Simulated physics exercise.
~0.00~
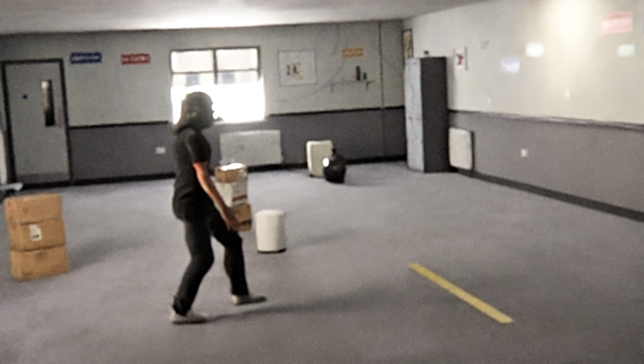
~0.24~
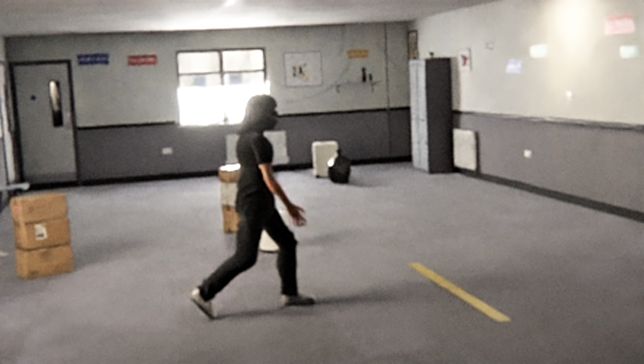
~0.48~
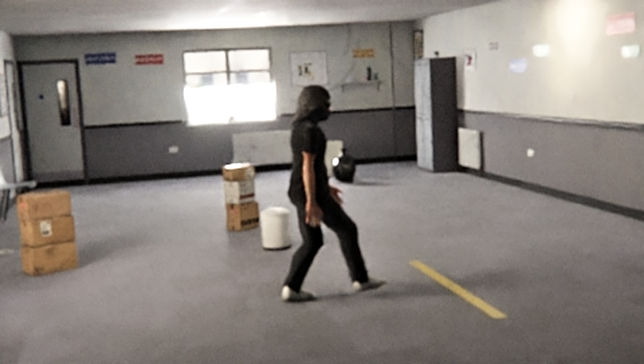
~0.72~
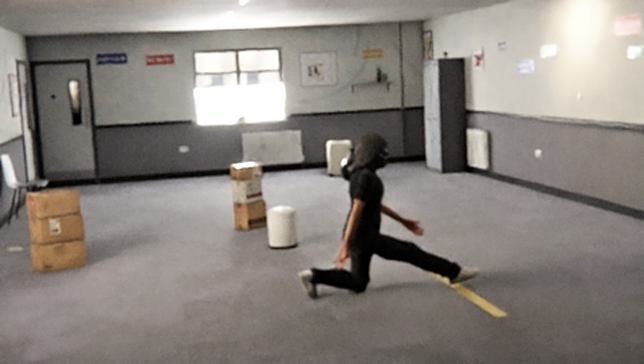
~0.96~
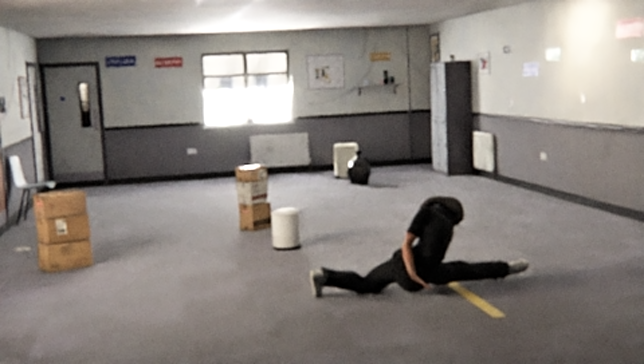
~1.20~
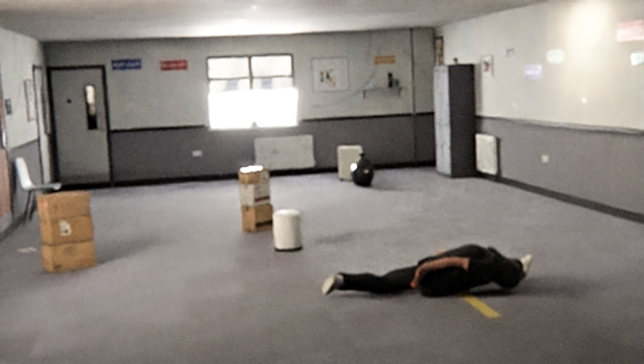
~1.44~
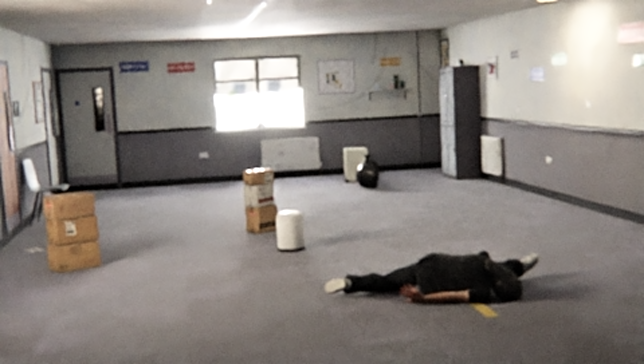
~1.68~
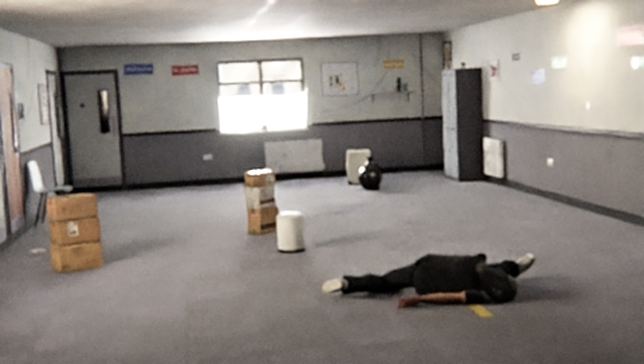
A large, dim room with grey carpet and grey-and-white walls is seen from slightly above, the view drifting gently sideways. Cardboard boxes are stacked at the left and centre beside a white cylinder, with a bright window and dark lockers behind and a yellow tape strip on the floor at right. A person in black walks rightward toward the tape. Their legs spread wide, one knee drops, and the front foot slides over the strip. The torso folds forward and sinks flat. They end lying still, head past the tape, hips short of it.
